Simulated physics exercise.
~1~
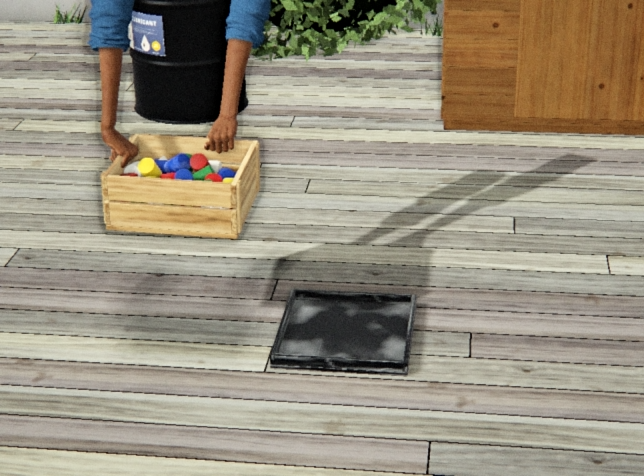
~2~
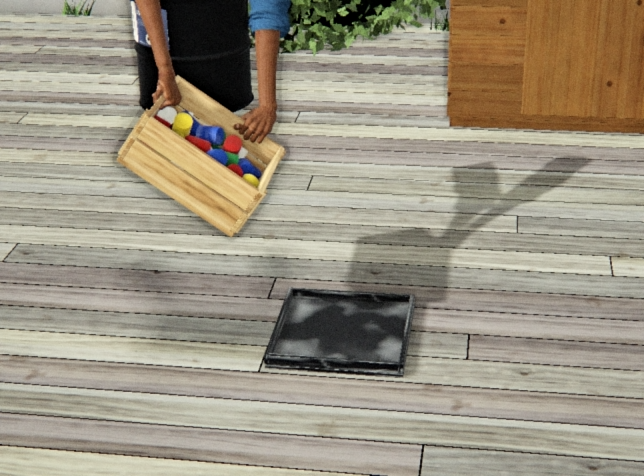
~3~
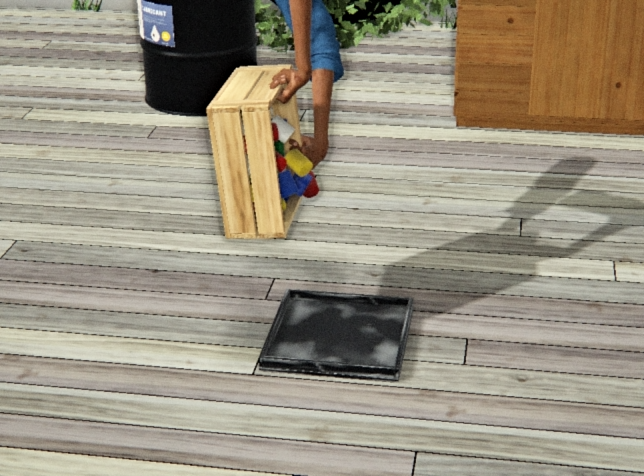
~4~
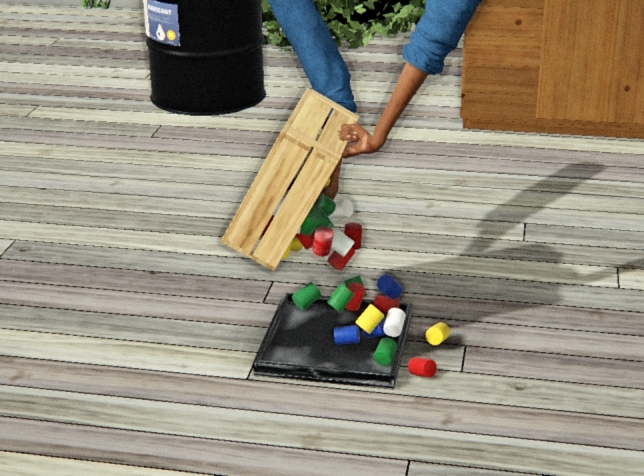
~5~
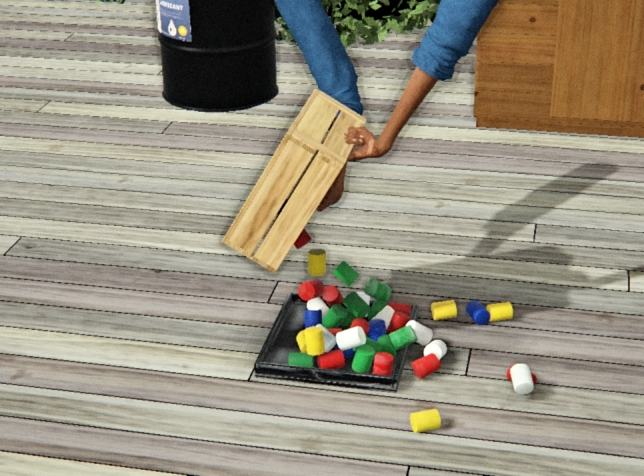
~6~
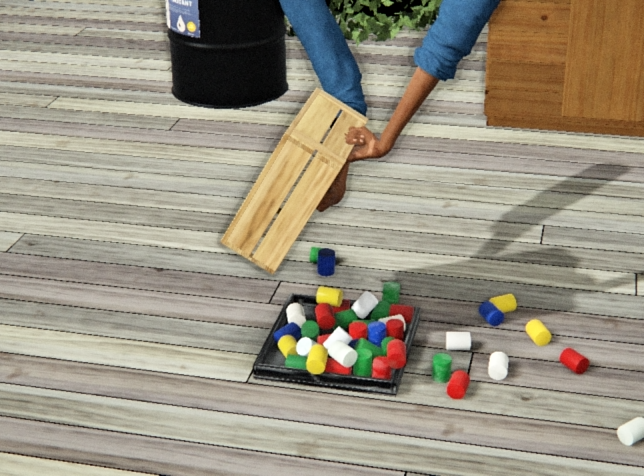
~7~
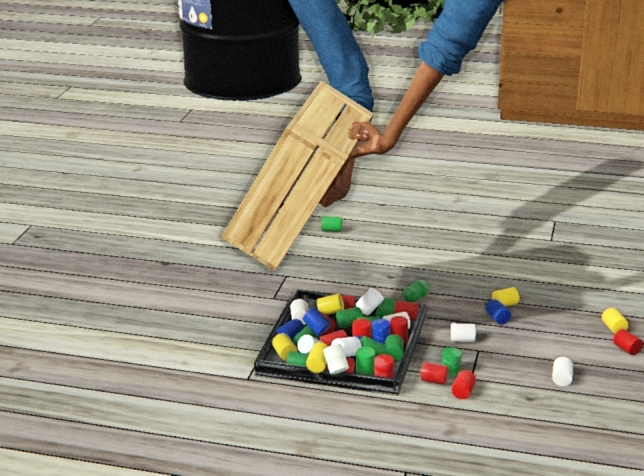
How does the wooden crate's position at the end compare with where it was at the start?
At the start the crate sits upright on the left, up and to the left of the black tray. By the end it is further right, tipped steeply over and held just behind the tray.
